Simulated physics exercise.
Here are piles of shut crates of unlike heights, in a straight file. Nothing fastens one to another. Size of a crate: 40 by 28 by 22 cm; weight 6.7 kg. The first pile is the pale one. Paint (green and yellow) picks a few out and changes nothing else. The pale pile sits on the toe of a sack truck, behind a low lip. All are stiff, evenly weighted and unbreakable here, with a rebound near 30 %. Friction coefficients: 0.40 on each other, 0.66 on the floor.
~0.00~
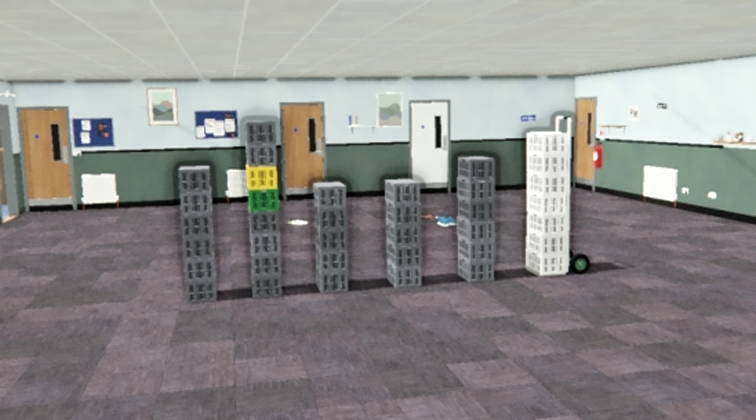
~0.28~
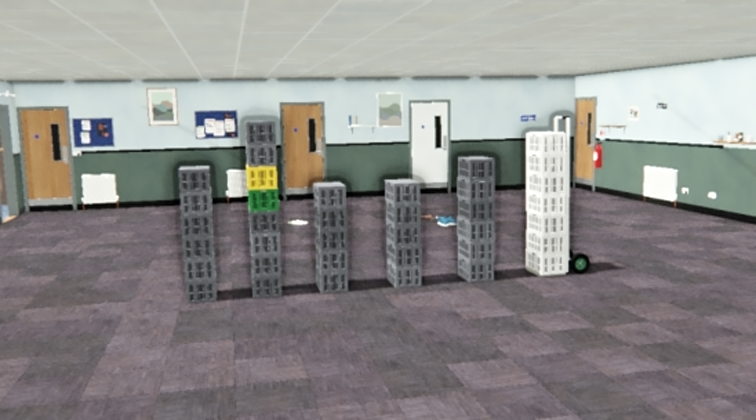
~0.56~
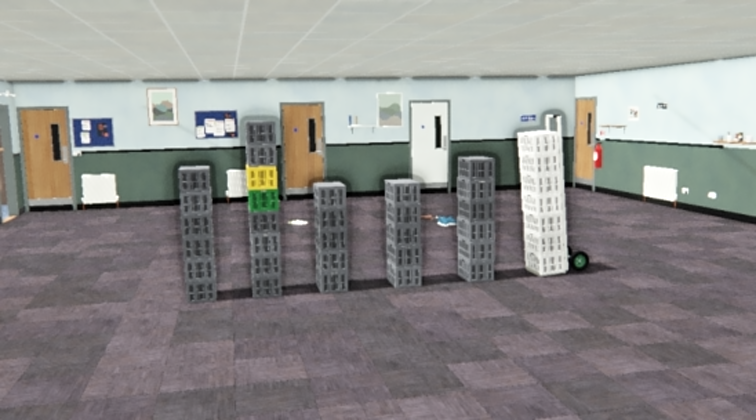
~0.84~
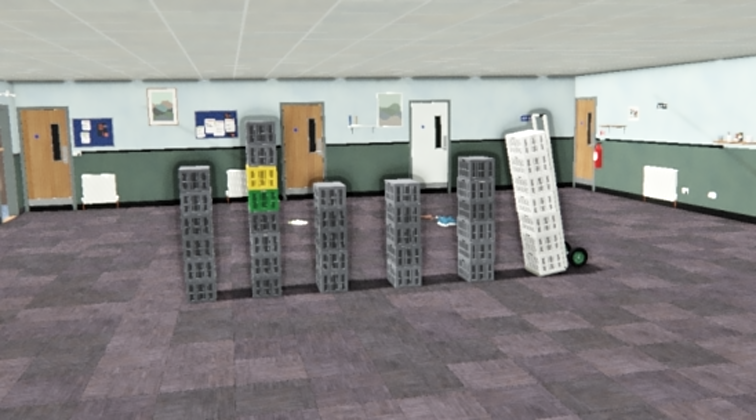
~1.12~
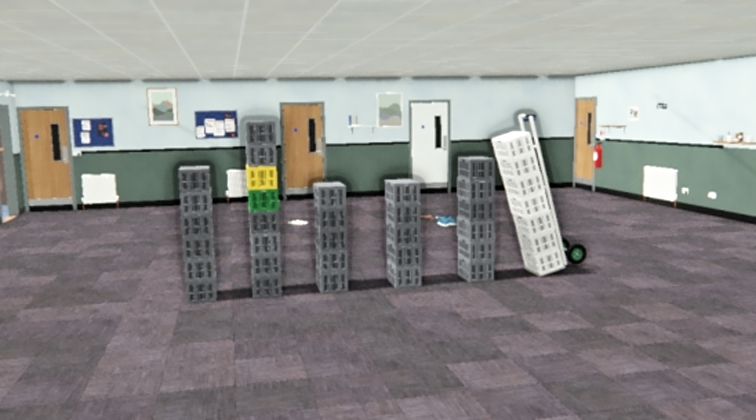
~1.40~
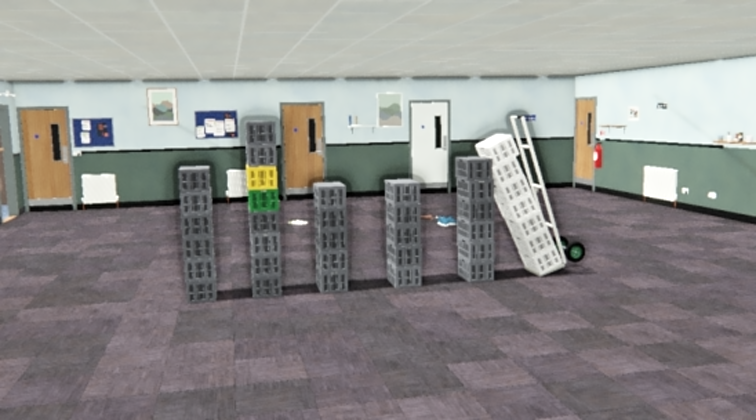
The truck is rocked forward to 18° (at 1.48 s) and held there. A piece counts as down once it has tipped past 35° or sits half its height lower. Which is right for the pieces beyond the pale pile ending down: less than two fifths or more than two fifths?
More than two fifths of them.
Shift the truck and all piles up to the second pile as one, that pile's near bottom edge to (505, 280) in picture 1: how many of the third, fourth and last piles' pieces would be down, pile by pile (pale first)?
Then third 4, fourth 4, last 5.
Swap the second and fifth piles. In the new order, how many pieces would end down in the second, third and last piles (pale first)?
In that case second 8, third 5, last 6.
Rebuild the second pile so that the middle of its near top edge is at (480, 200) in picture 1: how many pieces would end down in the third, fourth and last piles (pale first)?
In that case third 5, fourth 5, last 5.
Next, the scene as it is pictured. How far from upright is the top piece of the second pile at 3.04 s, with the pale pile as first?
About 30°.
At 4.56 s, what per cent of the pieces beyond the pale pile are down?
85 per cent by then.
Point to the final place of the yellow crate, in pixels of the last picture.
Near (78, 269).
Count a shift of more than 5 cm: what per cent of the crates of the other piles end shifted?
90 per cent.
After 2.20 s, 7 of the pale pile down; 3 of the 30 other crates down.
After 3.04 s, 7 of the pale pile down; 9 of the 30 other crates down; green crate 7 cm from its place; yellow crate 57 mm from its place.
After 4.56 s, 7 of the pale pile down; 26 of the 30 other crates down; green crate 70° from how it stood, 49 cm lower; yellow crate 67° from how it stood, 63 cm lower.
In the end (5.9 s), 7 of the pale pile down; 26 of the 30 other crates down; yellow crate upside down; green crate on its side. That is 87 per cent. From the last view, middles, yellow crate near (78, 269), green crate near (126, 261).
